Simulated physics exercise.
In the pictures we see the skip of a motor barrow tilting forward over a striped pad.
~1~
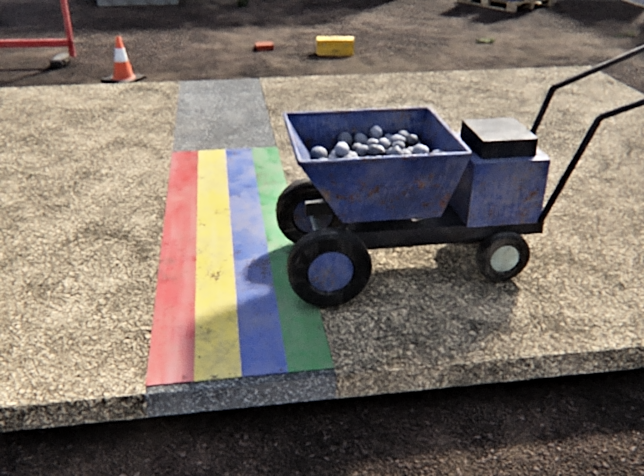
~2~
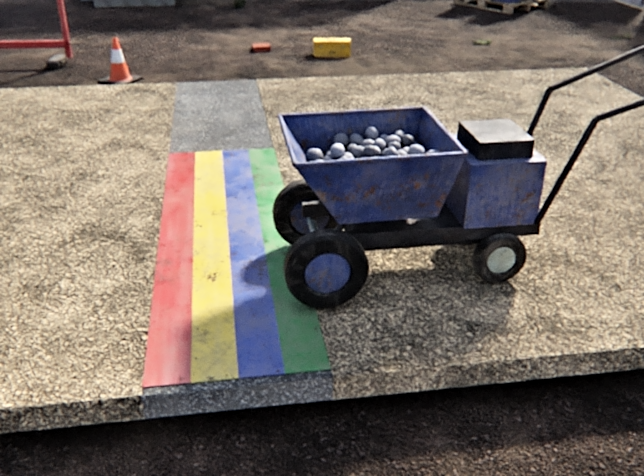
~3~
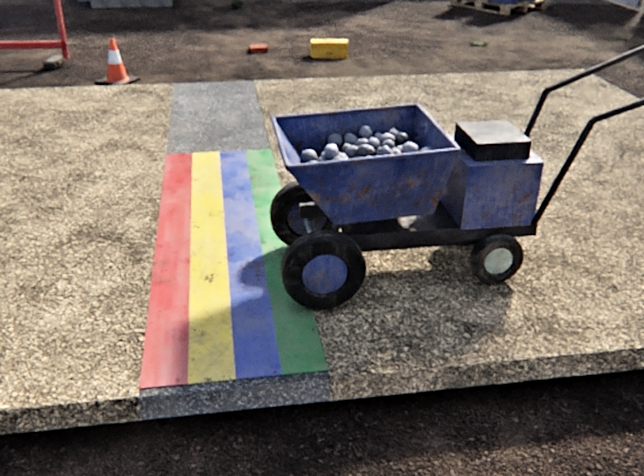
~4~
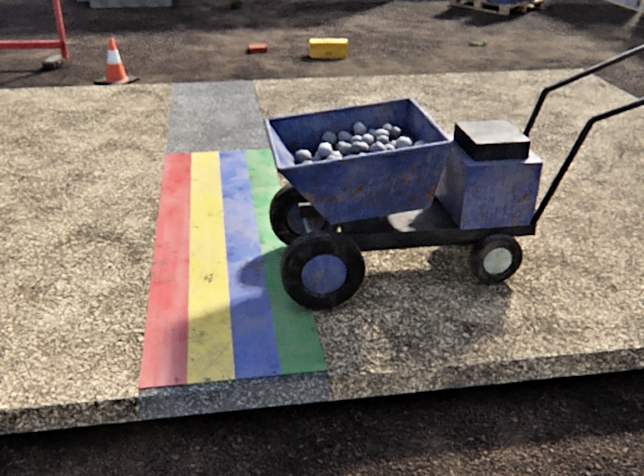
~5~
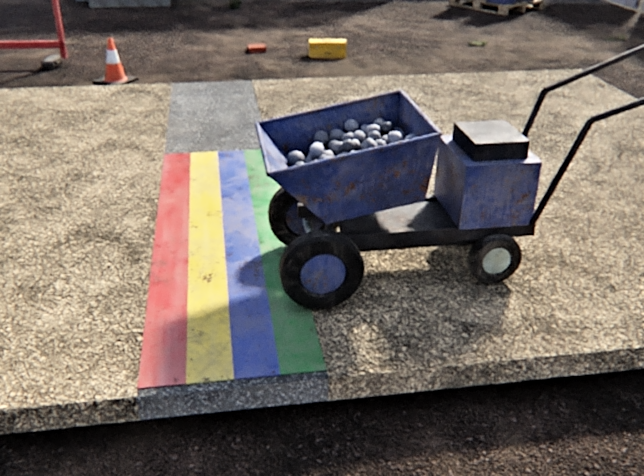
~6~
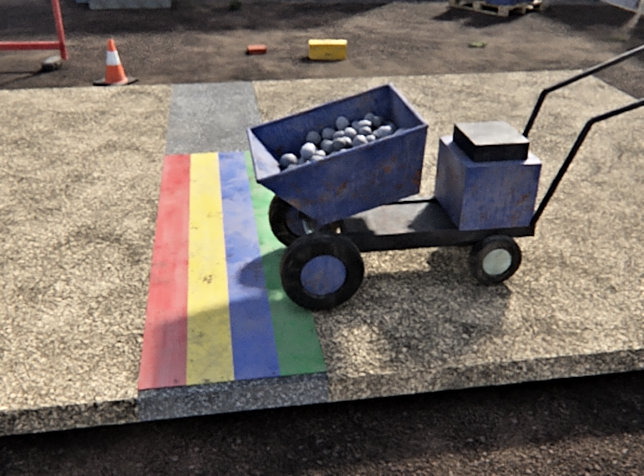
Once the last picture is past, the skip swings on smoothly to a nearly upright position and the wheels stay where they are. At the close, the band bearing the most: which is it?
It is the red band.
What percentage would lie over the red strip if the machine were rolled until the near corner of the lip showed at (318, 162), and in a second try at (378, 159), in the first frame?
First spot: 30 %, second spot: 10 %.
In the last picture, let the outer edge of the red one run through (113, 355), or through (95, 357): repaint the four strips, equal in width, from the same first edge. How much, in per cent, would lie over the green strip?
I'd estimate some 0 per cent, and then some 0 per cent.
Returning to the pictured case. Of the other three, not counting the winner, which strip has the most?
Next in line comes the yellow strip.
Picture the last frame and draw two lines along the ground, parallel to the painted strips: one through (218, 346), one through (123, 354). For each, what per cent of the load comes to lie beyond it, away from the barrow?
I'd say some 90 in a hundred, and after that 20 in a hundred.
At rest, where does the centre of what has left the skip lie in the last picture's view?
Close to (169, 280) in the last view.
Just after the last frame, skip tipped steeply; every one in the skip.
A moment on, skip tipped steeply; almost all in the skip; just a few over the yellow strip; just a few over the red strip.
Further on, skip tipped right over; roughly a third in the skip; about a tenth over the yellow strip; roughly a third over the red strip; roughly a quarter off the paint.
When it is over, skip tipped right over; about a tenth in the skip; not one over the green strip; not one over the blue strip; roughly a quarter over the yellow strip; roughly a third over the red strip; roughly a quarter off the paint.
